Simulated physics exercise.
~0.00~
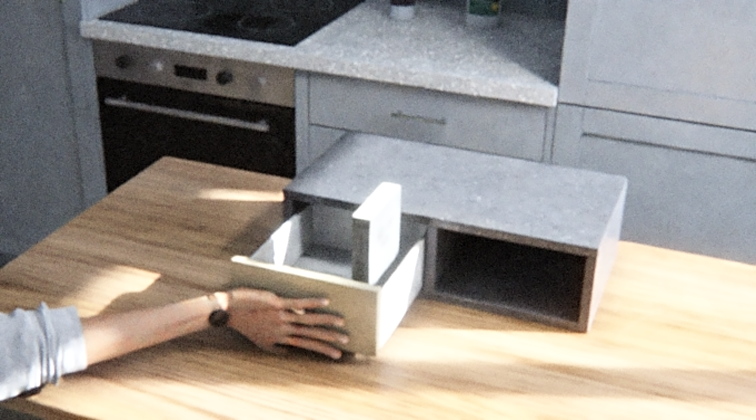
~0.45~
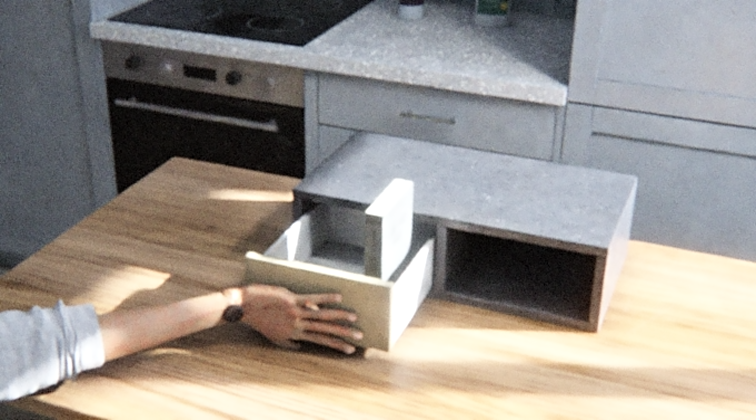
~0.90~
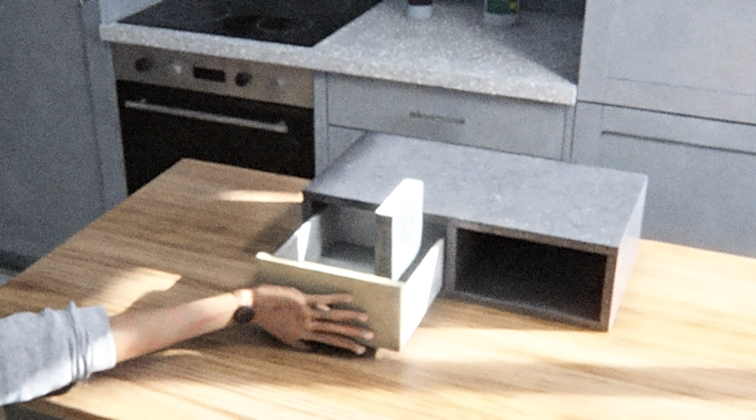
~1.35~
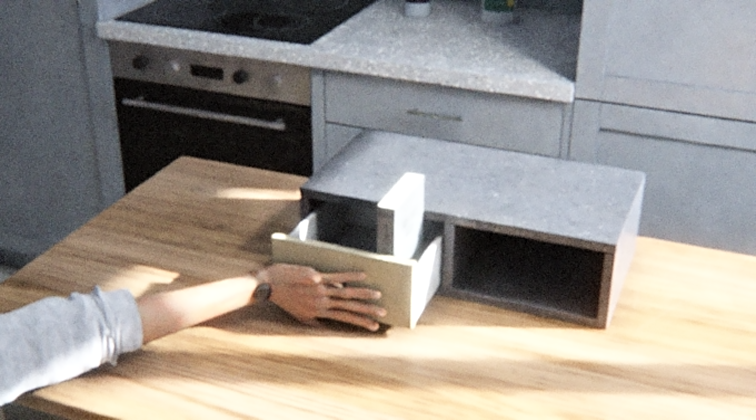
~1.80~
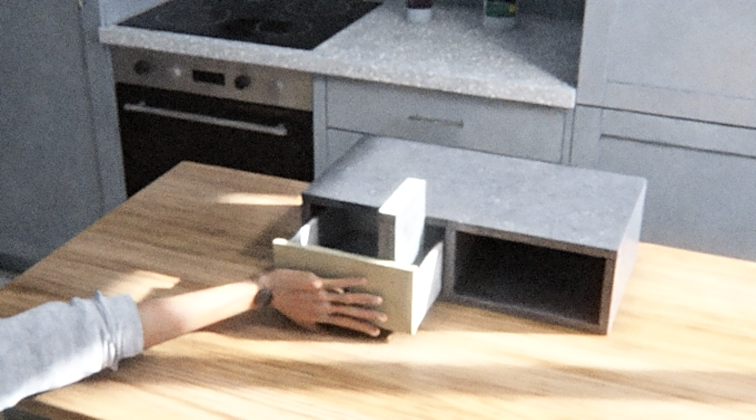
A hand in a light grey sleeve, with a dark watch at the wrist, rests on the front of a pale drawer pulled out of a low grey cabinet. The cabinet stands on a wooden table in a kitchen, seen from slightly above by a gently swaying camera, with an oven and grey cupboards behind. A pale grey book stands upright in the drawer, rising above the cabinet's top edge, beside an open, dark compartment on the right. The hand pushes the drawer a short way inward, carrying the book with it. Then the drawer jams, still partly open, with the hand against its front.
